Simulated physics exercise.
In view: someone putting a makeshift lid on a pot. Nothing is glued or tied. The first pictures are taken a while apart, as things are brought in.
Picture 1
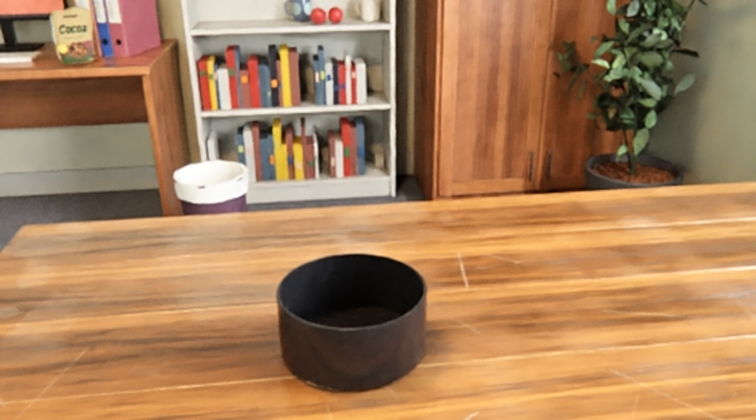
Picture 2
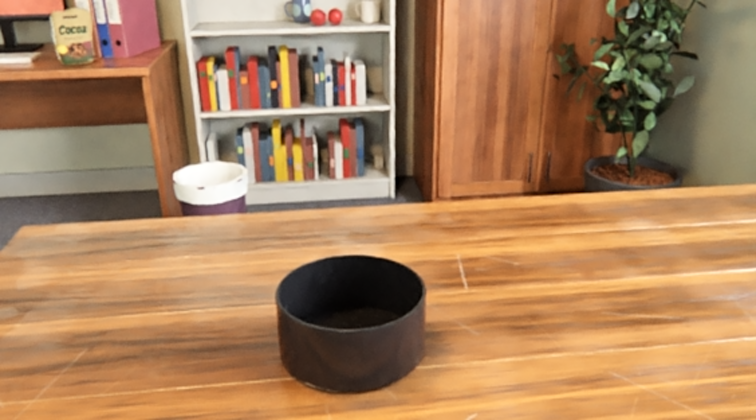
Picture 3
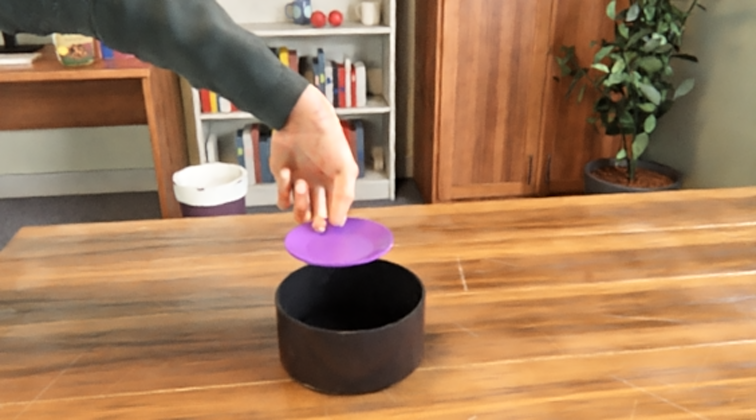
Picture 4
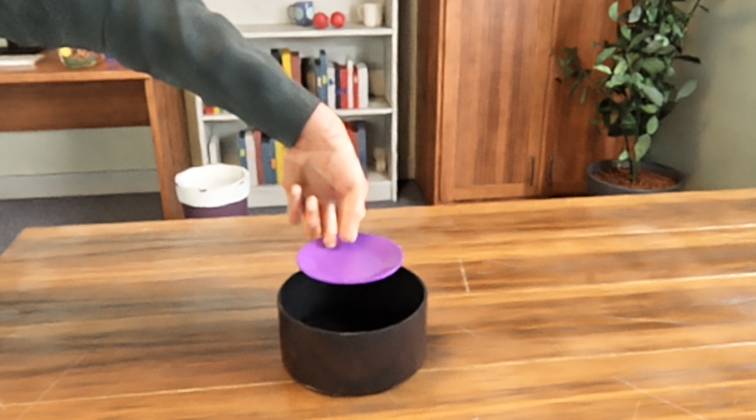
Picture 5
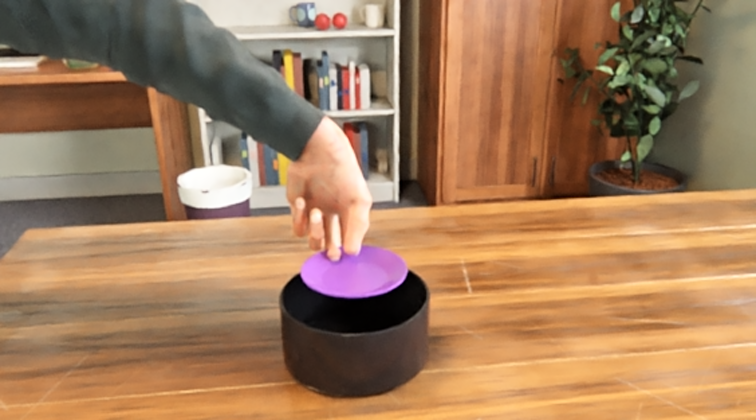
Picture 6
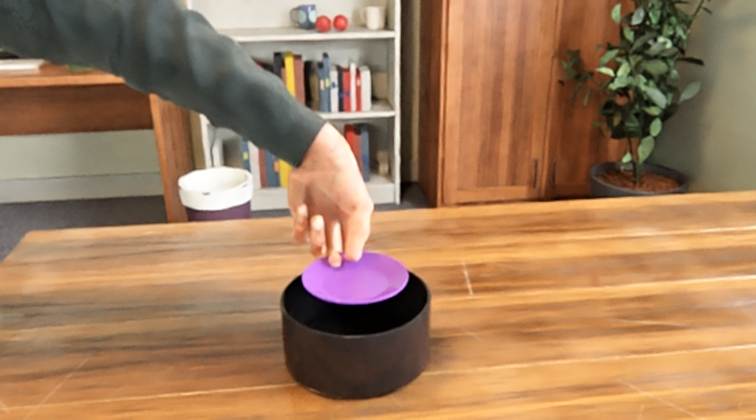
On a wooden table in a room with a bookshelf and a leafy plant, a round, dark, open container stands alone. A hand reaches in from the left holding a purple plate above it, then lowers the plate slightly to the container's opening, fingers still gripping it.
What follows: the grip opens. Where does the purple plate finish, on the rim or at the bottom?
Outcome: The purple plate drops inside.
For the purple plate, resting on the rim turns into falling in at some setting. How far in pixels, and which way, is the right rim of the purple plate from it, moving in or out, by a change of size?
A shift of 20 pixels, going right.
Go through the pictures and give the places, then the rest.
In the first picture, jug (353, 317).
In the second picture, jug (352, 319).
In the third picture, still on the way; purple plate (339, 245); jug (351, 321).
In the fourth picture, still on the way; purple plate (350, 261); jug (353, 322).
In the fifth picture, still on the way; purple plate (354, 275); jug (356, 323).
In the sixth picture, in place, still held; purple plate (355, 280); jug (357, 325).
Then, 0.16 s later than the last frame, purple plate dropping near (357, 335).
When it is over, the purple plate slips past the rim, near (357, 344).
